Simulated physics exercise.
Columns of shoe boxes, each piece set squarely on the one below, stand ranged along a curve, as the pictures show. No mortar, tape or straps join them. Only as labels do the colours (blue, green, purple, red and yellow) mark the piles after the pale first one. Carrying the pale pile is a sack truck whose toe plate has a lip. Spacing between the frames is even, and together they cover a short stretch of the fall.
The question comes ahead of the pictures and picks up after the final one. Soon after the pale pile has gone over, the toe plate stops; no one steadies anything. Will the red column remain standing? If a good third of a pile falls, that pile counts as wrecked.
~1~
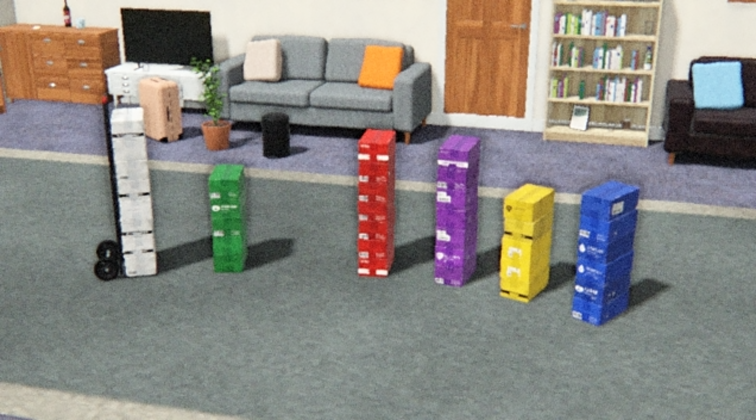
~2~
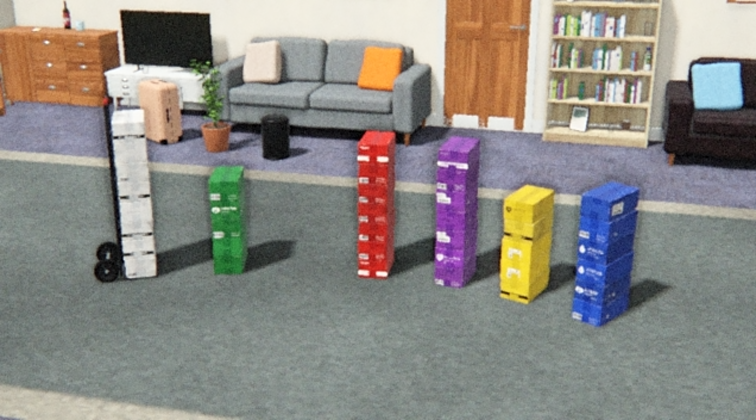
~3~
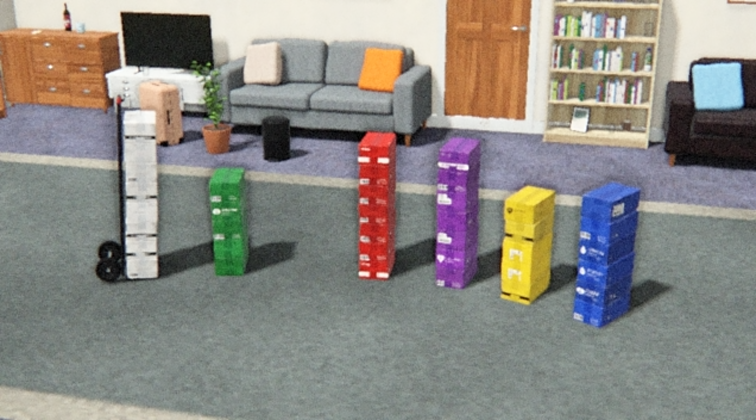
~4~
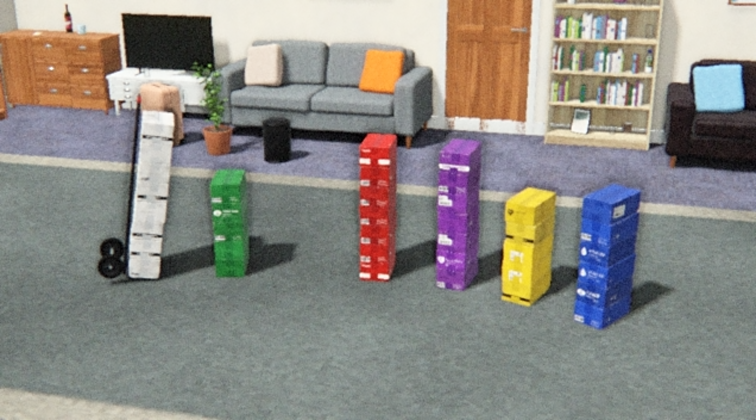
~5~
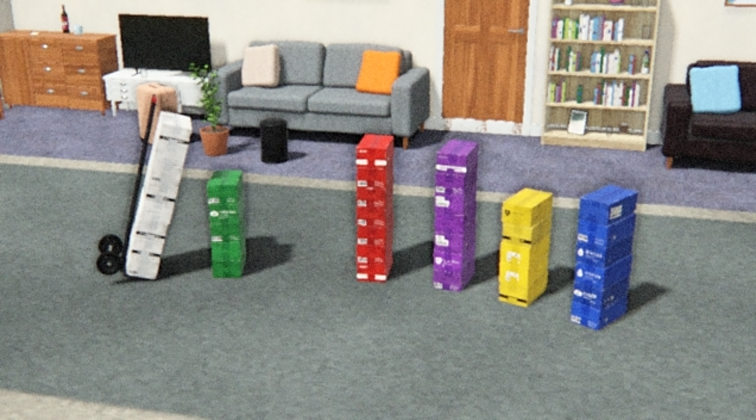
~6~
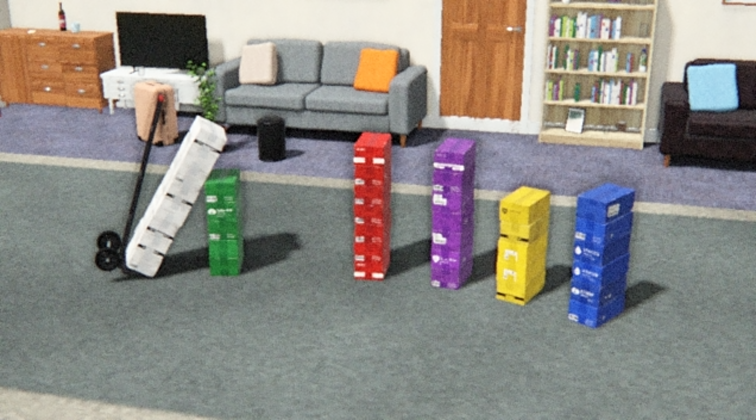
Yes.
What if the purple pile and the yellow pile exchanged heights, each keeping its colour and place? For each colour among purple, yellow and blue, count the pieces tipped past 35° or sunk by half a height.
Purple 0, yellow 0, blue 0.
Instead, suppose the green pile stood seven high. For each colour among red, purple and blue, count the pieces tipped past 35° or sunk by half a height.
The counts are red 6, purple 7 and blue 5.
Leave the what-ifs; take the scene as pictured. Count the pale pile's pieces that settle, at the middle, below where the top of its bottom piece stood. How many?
The number is 5.
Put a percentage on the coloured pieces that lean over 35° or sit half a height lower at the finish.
15 %.
Just after the last frame, 8 of the pale pile down; none of the 7 red boxes down (0 of 30 in all colours); top red box unmoved; top green box tilted a little.
A moment on, 8 of the pale pile down; none of the 7 red boxes down (5 of 30 in all colours); top red box unmoved; top green box tilted steeply, some two heights lower.
When it is over, 8 of the pale pile down; none of the 7 red boxes down (5 of 30 in all colours); top red box unmoved; top green box on its side. In pixels of the last frame, middles, top red box near (374, 149), top green box near (344, 257).
